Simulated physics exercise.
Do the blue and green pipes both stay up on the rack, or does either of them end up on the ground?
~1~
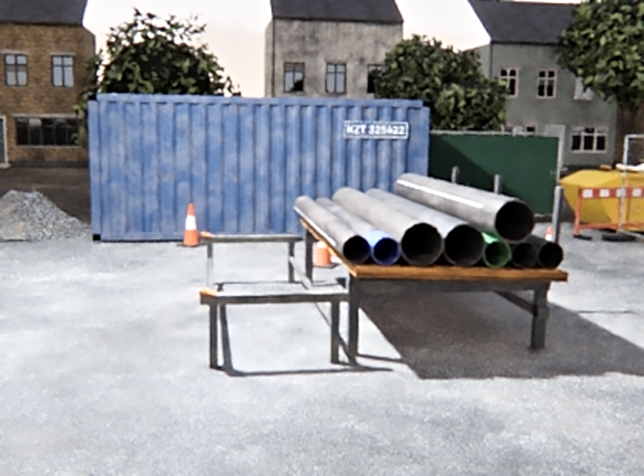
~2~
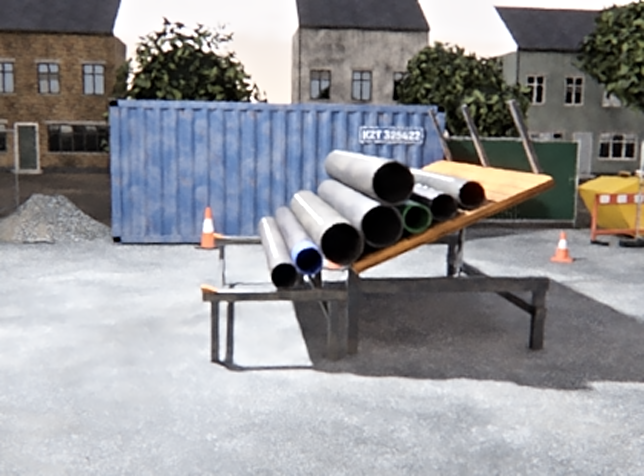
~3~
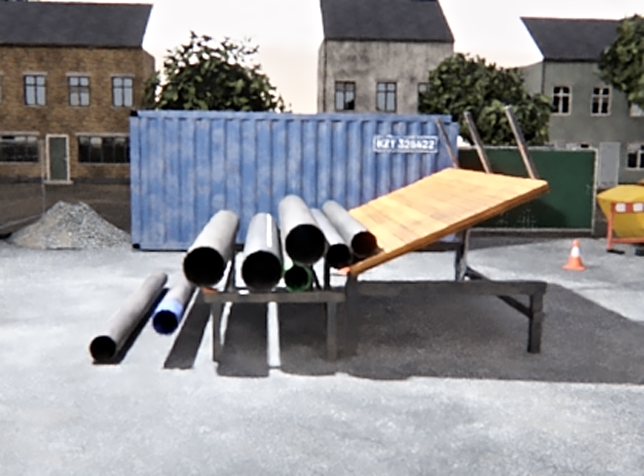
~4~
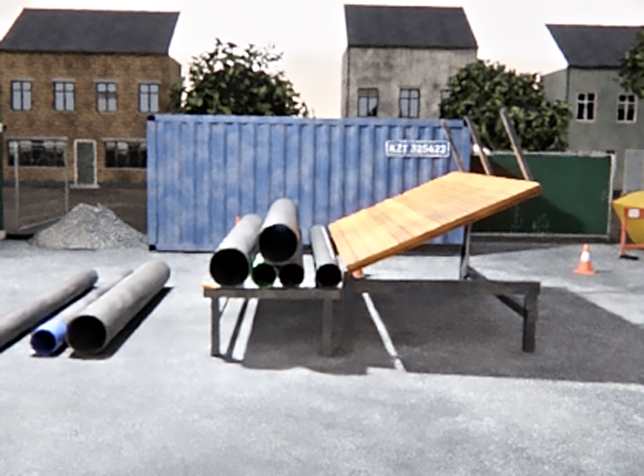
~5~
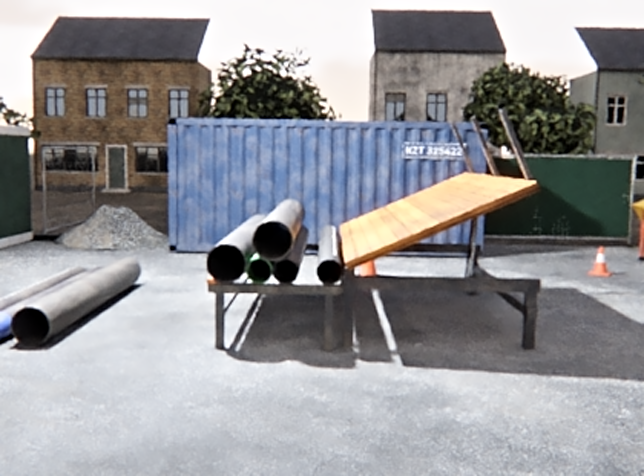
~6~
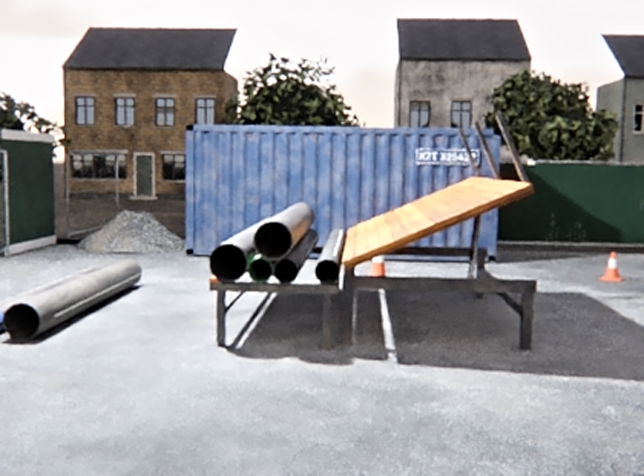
The blue pipe goes over the end of the rack and ends up on the ground, while the green one comes to rest on the rack.
